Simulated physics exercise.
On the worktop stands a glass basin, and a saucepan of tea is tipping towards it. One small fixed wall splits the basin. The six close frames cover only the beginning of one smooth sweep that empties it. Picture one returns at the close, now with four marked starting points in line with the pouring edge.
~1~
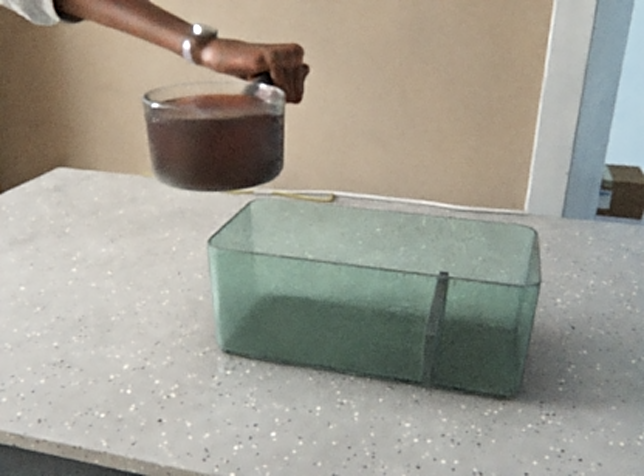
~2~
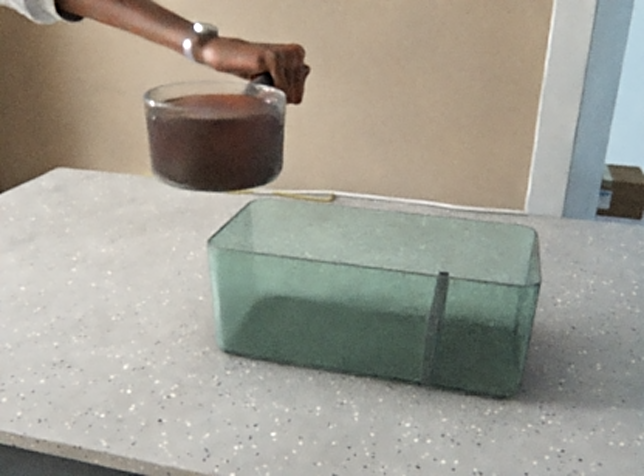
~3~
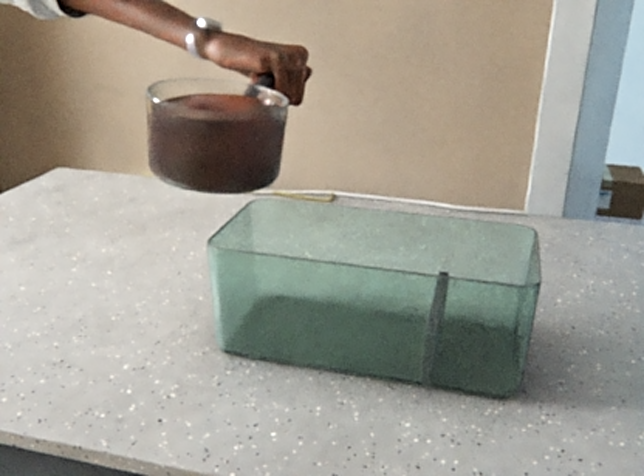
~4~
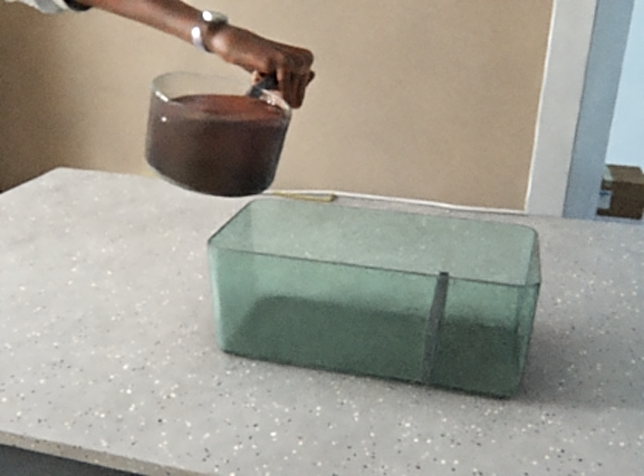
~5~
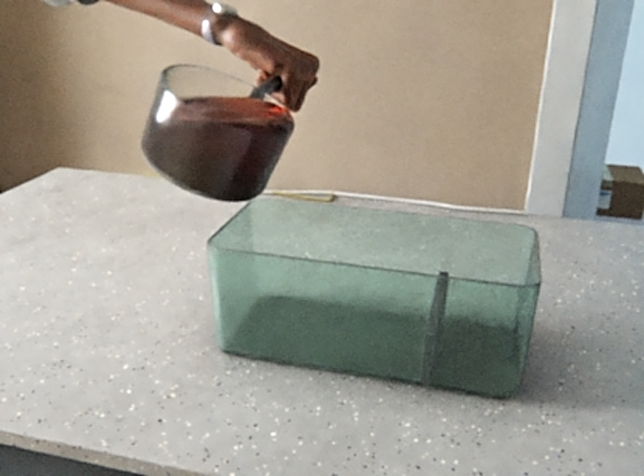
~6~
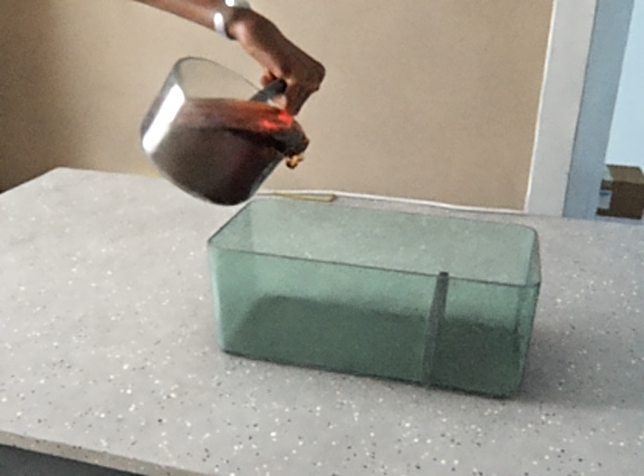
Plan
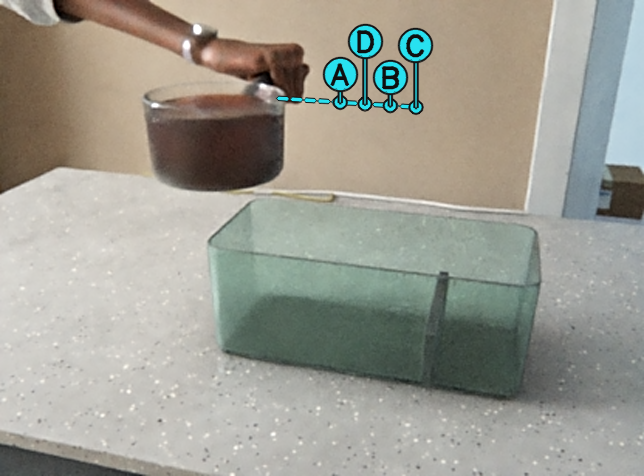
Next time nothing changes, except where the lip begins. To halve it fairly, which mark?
C beats the others.
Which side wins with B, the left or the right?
More ends on the left.
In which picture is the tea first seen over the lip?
Picture 5.
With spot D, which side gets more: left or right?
The left side.
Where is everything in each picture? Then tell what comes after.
Upright, lip at (278, 98); basin from (218, 346) to (520, 395); top of the wall at (438, 299); nothing has left yet, in the first frame.
Upright, lip at (279, 100); nothing has left yet, in the second frame.
Tipped about 7°, lip at (282, 106); nothing has left yet, in the third frame.
Tipped about 14°, lip at (286, 116); nothing has left yet, in the fourth frame.
Tipped about 25°, lip at (289, 130); tea is over the lip, down to (289, 130), in the fifth frame.
Tipped about 37°, lip at (289, 147); tea is over the lip, down to (294, 162), in the sixth frame.
In cyan, A at (340, 102); B at (390, 105); C at (415, 107); D at (365, 103).
With A, about 90 % ends left of the wall and 9 % right of it.
With B, about 69 % ends left of the wall and 29 % right of it.
With C, about 49 % ends left of the wall and 48 % right of it; 4 % is lost outside.
With D, about 83 % ends left of the wall and 11 % right of it; 7 % is lost outside.
